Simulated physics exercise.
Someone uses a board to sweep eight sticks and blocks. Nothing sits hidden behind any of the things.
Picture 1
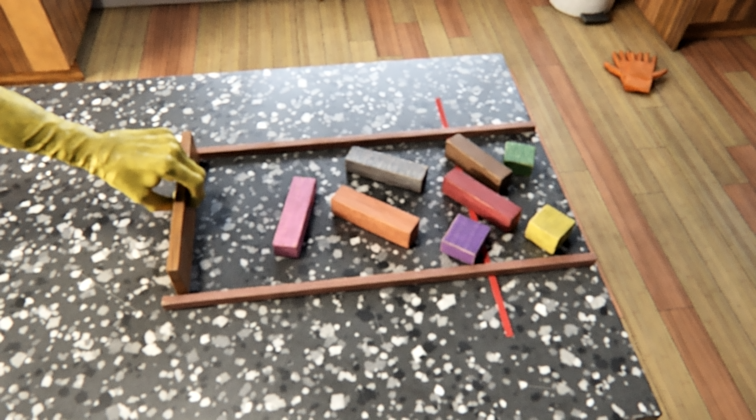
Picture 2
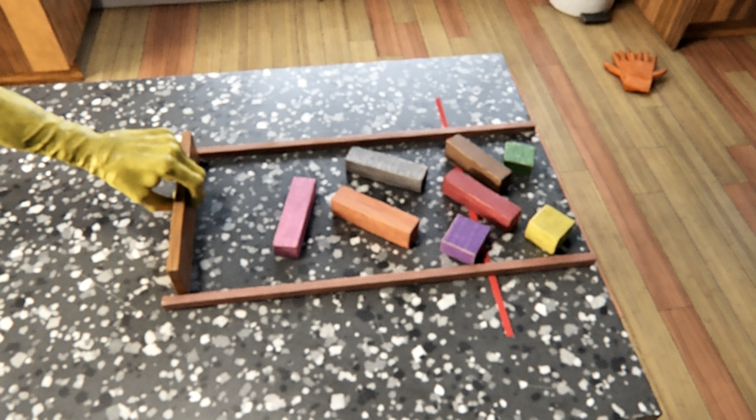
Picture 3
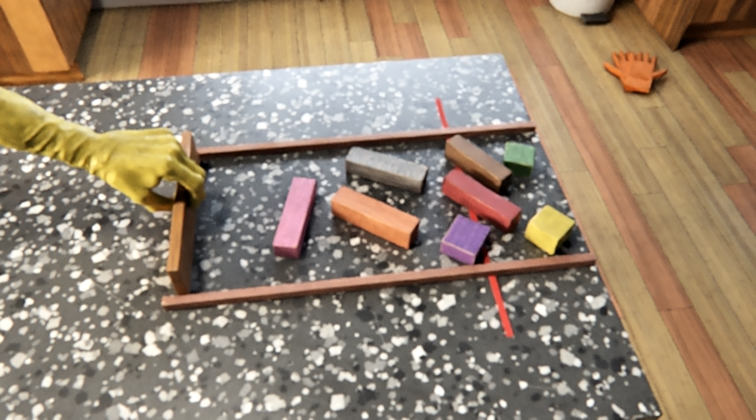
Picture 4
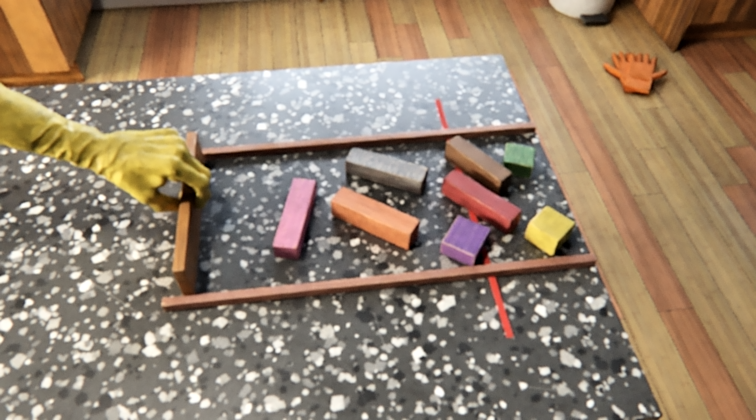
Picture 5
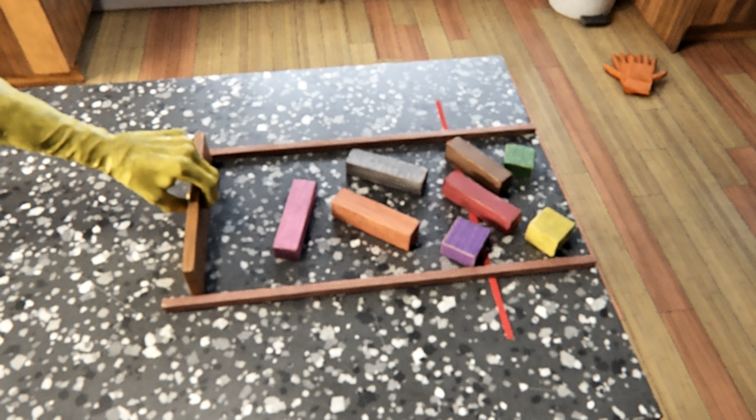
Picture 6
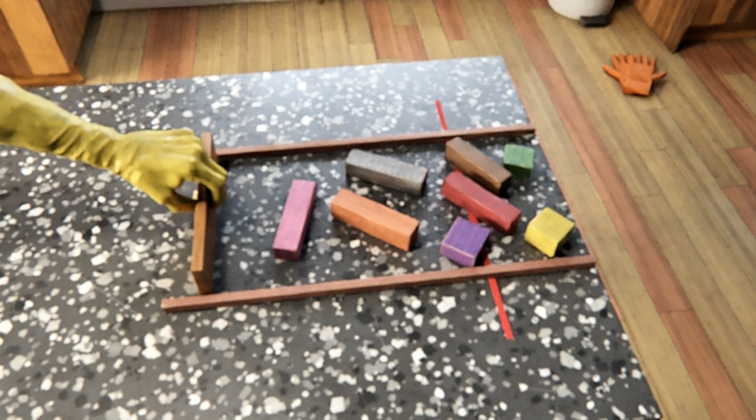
We see a yellow-gloved hand holding a wooden board upright between two rails on a speckled countertop, left of several colored sticks and blocks. The board stays nearly still, then slides slightly right, while the pieces remain in place.
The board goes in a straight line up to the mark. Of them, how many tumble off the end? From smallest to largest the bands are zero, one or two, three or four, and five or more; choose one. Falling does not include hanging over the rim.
The right band is one or two.
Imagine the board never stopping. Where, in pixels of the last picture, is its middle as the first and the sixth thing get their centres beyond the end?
At (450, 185) for the first, at (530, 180) for the sixth.
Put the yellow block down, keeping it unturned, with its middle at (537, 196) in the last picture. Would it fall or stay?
It simply keeps its place on top.
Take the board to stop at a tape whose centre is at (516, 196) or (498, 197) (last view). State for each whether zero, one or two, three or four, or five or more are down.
In order: More than four, then either three or four.
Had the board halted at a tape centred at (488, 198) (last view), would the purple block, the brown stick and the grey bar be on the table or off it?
Well, the purple block stays where it is, the brown stick stays where it is, and the grey bar? It stays where it is.
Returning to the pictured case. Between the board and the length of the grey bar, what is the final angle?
I'd estimate about 40 degrees.
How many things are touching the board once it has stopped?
The number is 2.
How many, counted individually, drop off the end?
The count is 1.
A little later, none off yet; yellow block at rest near (550, 232); green block at rest near (518, 162); brown stick at rest near (477, 167).
Next, none off yet; yellow block shifted a little near (566, 237); green block moving near (522, 160); brown stick shifted a little near (488, 162).
When it is over, the number that fall off is one or two; down, yellow block.
